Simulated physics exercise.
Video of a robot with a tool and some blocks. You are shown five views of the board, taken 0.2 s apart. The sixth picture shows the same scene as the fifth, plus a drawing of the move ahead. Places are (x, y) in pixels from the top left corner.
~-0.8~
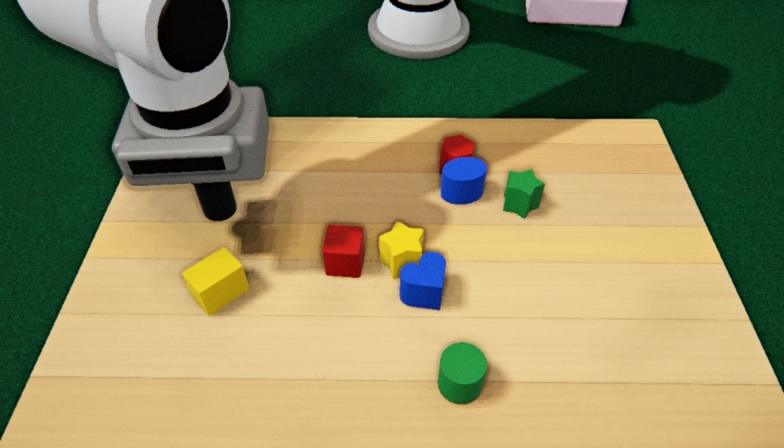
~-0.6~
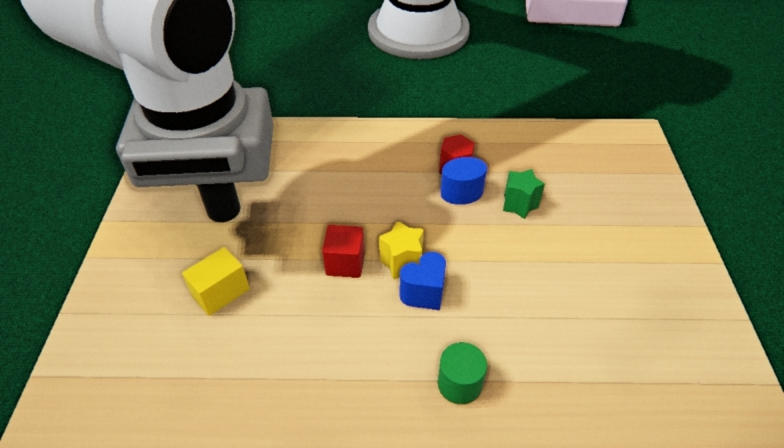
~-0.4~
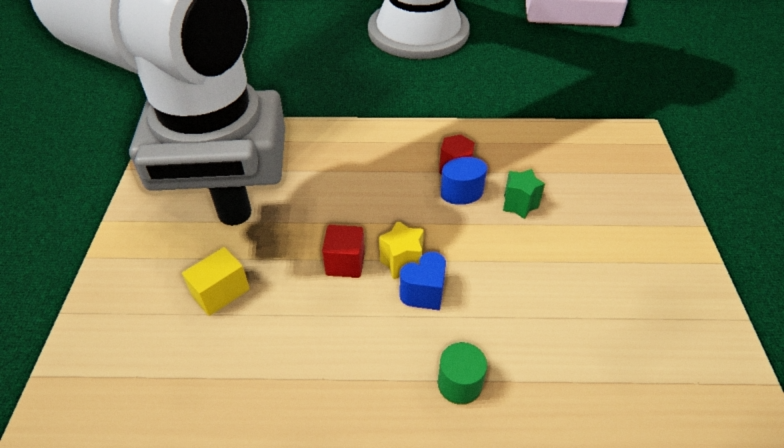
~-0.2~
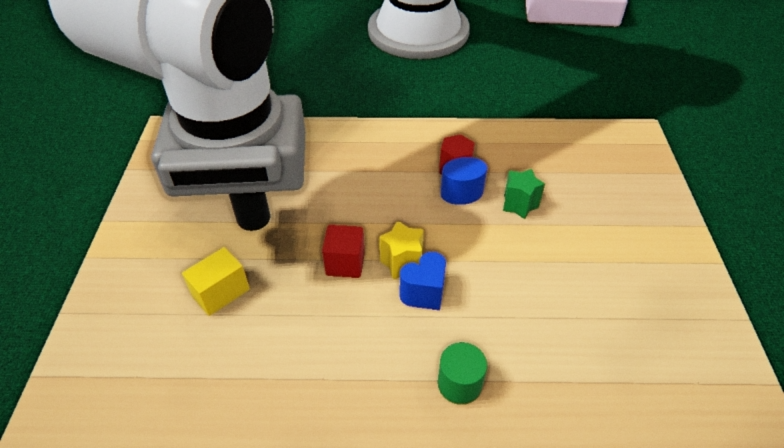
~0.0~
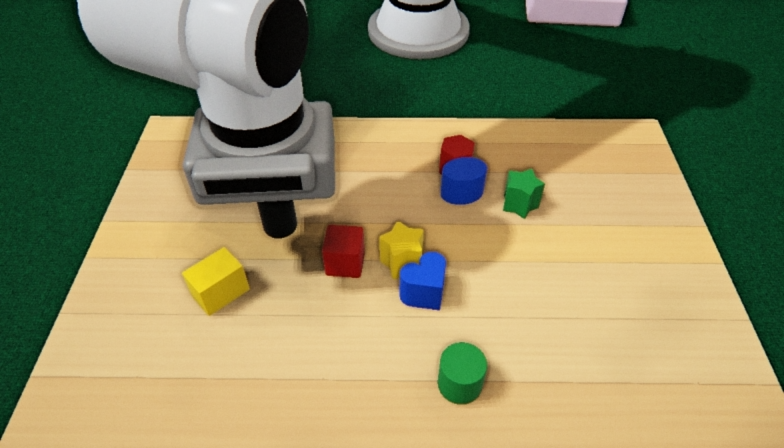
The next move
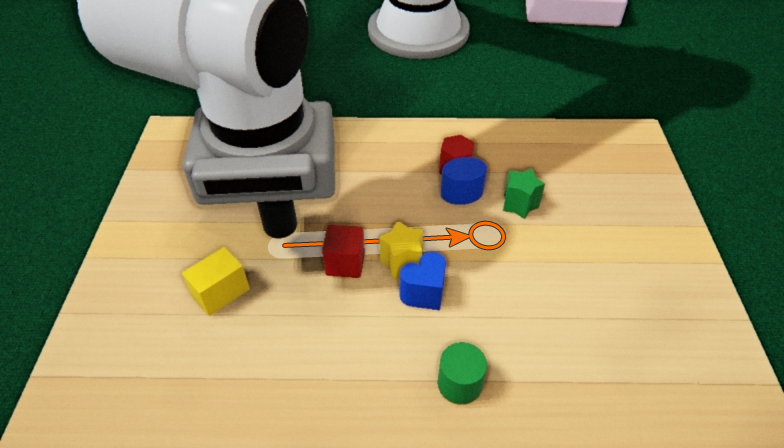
On a light wooden board over a green surface, a white and grey robot arm with a black tool moves slowly right, past a yellow block and toward a red cube, while the scattered coloured blocks stay still.
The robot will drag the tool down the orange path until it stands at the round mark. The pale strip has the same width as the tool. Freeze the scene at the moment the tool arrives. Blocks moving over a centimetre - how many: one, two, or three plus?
The number is two.
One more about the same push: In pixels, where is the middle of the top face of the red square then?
At pixel (366, 245).
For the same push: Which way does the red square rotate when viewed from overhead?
Prediction: Clockwise.
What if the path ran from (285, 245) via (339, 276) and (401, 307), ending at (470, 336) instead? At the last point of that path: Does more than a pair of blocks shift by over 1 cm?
Yes.
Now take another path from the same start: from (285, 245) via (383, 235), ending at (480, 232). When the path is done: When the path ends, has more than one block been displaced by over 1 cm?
No.
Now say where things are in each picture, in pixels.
Tip of the tool at (221, 211), middles of tops, red square at (343, 239), yellow star-shaped block at (403, 238), green star-shaped block at (525, 180), in the first picture.
Tool at (224, 212), nothing pushed, in the second picture.
Tool at (236, 215), nothing pushed, in the third picture.
Tool at (254, 220), nothing pushed, in the fourth picture.
Tool at (281, 227), red square at (343, 239), yellow star-shaped block at (403, 238), green star-shaped block at (525, 180), in the fifth picture.
The line goes in a line from (285, 245) to (487, 235).
On the path given first. One third of the way, tool at (352, 224); red square at (363, 243), turned 60° clockwise.
Two thirds of the way, tool at (422, 221); red square at (366, 245), turned 75° clockwise; yellow star-shaped block at (420, 240), turned 50° clockwise.
At the end, tool at (490, 217); red square at (366, 245), turned 75° clockwise; yellow star-shaped block at (422, 240), turned 55° clockwise; green star-shaped block unmoved.
